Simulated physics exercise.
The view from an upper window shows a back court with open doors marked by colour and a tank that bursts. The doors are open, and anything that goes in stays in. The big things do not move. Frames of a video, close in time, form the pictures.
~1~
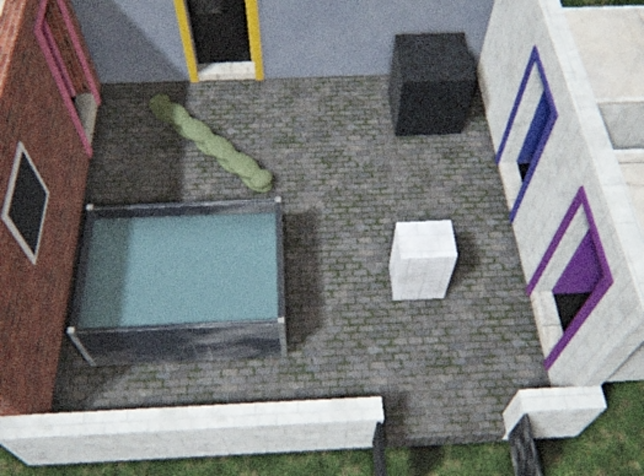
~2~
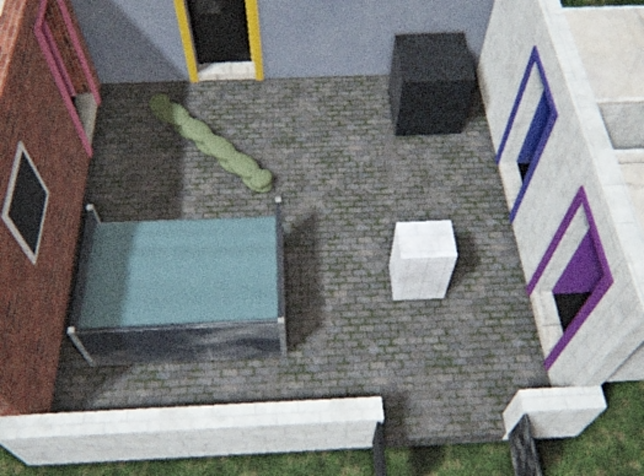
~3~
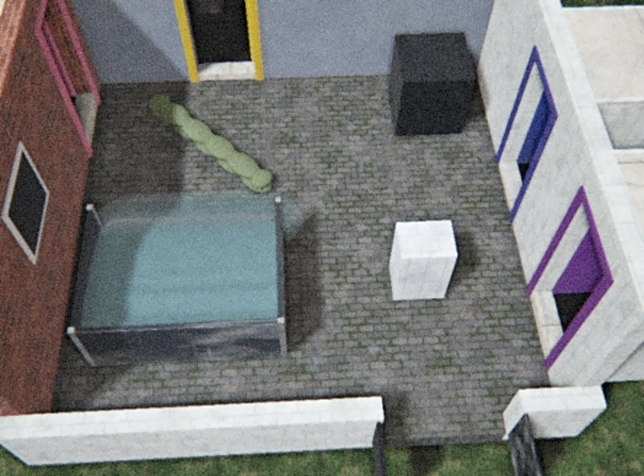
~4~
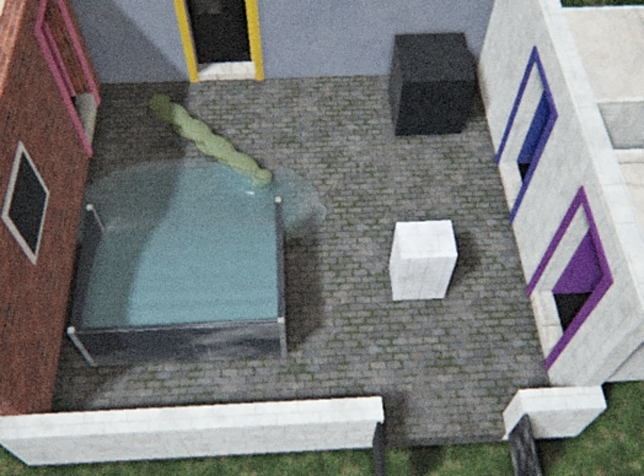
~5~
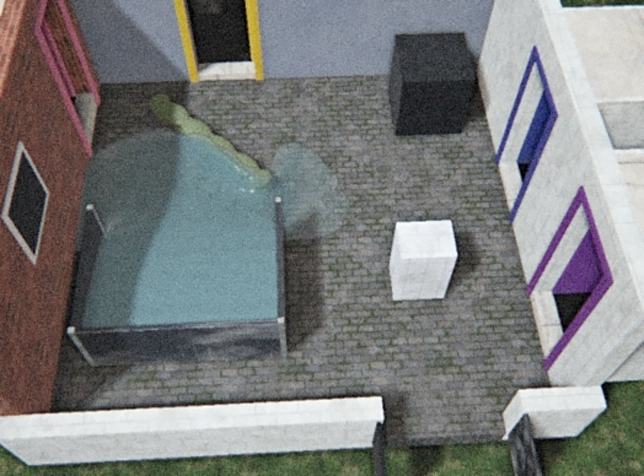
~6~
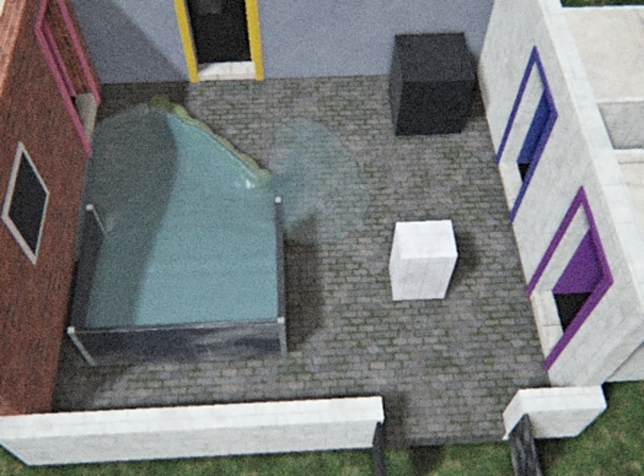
Water poured out of the far side of a tank in a paved courtyard, spreading back toward the grey wall, meeting a lumpy green barrier and fanning around its right end toward the black block.
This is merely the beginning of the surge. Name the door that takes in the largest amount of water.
Pink.
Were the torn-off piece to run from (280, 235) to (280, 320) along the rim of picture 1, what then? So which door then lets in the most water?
That is the purple one.
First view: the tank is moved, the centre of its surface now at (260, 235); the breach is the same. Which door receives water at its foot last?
It would be the purple-painted one.
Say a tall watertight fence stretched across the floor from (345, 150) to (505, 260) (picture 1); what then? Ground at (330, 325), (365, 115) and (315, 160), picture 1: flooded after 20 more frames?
Note: Spot 1 unwetted; spot 2 inundated; spot 3 inundated.
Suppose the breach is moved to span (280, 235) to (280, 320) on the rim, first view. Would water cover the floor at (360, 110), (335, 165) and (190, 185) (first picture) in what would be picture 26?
The first spot is soaked through, the second is soaked through, the third is left untouched.
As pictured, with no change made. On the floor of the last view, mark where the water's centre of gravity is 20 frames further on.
Roughly (238, 181).
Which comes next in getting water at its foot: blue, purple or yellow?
The yellow door.
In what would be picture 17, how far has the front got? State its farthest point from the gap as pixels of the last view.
I'd put it around (467, 78).
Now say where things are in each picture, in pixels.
Still water in the tank at (182, 265), in the first frame.
The front is at (287, 236), out from the gap on the tank's far side, in the second frame.
The front is at (295, 213), out from the gap on the tank's far side, in the third frame.
Water pours out on the tank's far side and has run to (306, 185), in the fourth frame.
Water pours out on the tank's far side and has run to (318, 161), in the fifth frame.
The front is at (319, 127), out from the gap on the tank's far side, in the sixth frame.
A moment on, water covers 45 % of the floor; yellow door wet at the sill, nothing in, blue door not reached, pink door a trickle in, purple door not reached.
Next, water covers 55 % of the floor; yellow door some in, blue door not reached, pink door a lot in, purple door not reached.
Then, water covers 65 % of the floor; yellow door some in, blue door a trickle in, pink door a lot in, purple door wet at the sill, nothing in.
Later, water covers 90 % of the floor; yellow door some in, blue door some in, pink door a lot in, purple door wet at the sill, nothing in.
In the end, water covers 95 % of the floor; yellow door some in, blue door a lot in, pink door a lot in, purple door wet at the sill, nothing in; the pink door has let in the most.
